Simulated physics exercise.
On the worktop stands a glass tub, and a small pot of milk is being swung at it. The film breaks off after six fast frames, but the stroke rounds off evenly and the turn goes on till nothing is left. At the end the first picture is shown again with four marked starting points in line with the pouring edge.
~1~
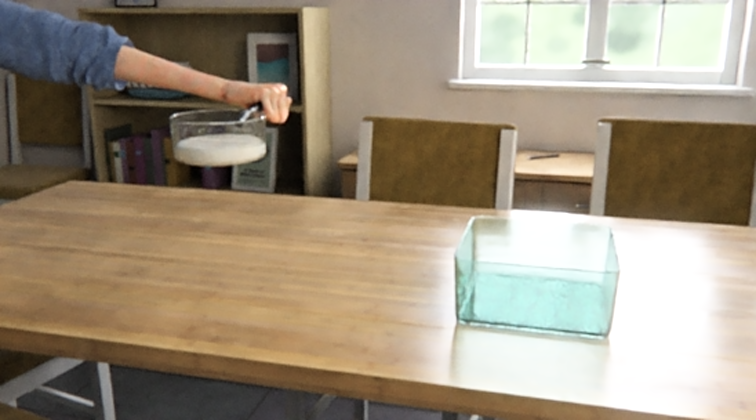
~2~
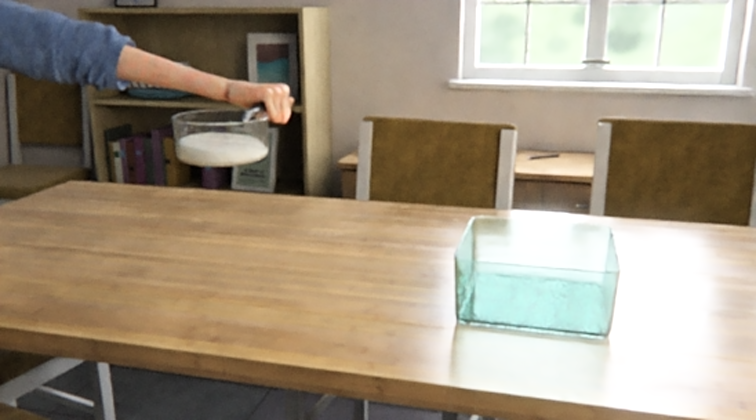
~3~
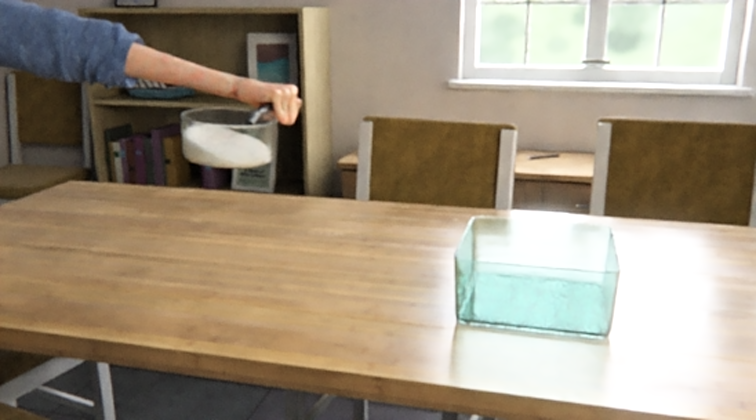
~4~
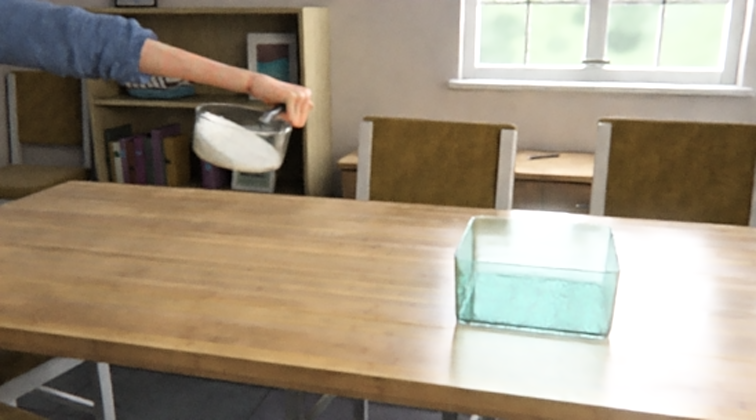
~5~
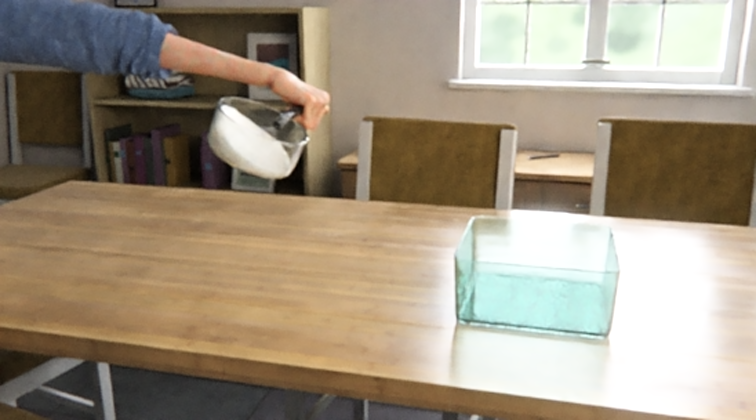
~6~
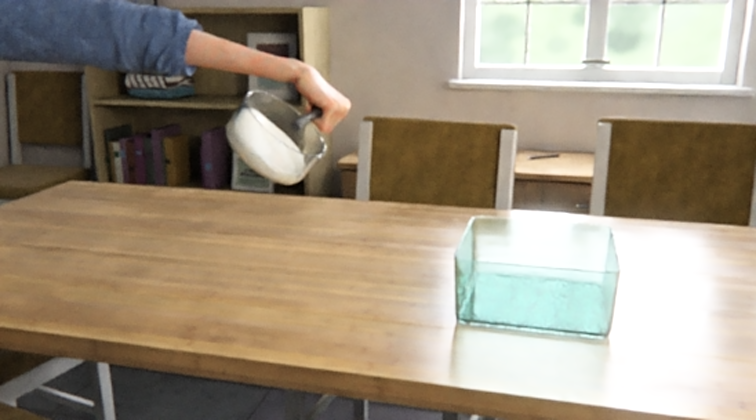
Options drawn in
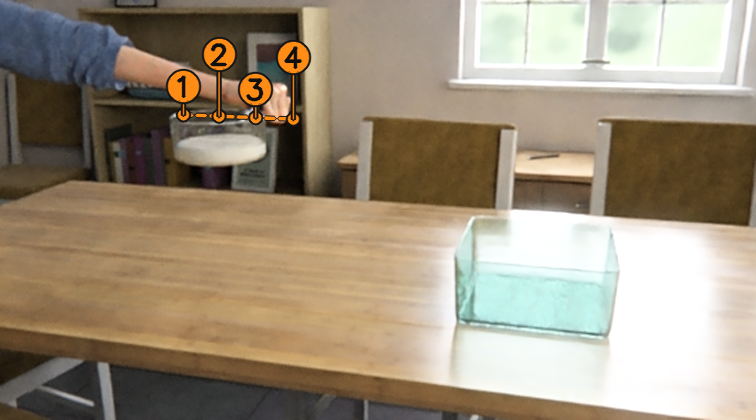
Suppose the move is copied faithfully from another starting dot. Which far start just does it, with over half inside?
Spot 4.
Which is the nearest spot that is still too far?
That is spot 3.
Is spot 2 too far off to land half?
Yes, that goes wrong.
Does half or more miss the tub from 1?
Yes.
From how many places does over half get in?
One of them.
In orange, 1 at (183, 114); 2 at (219, 116); 3 at (255, 117); 4 at (293, 119).
With 1, about 0 % lands in the tub, 98 % falls short.
With 2, about 1 % lands in the tub, 94 % falls short and 5 % goes beside or beyond.
With 3, about 22 % lands in the tub, 70 % falls short and 8 % goes beside or beyond.
With 4, about 62 % lands in the tub, 24 % falls short and 14 % goes beside or beyond.
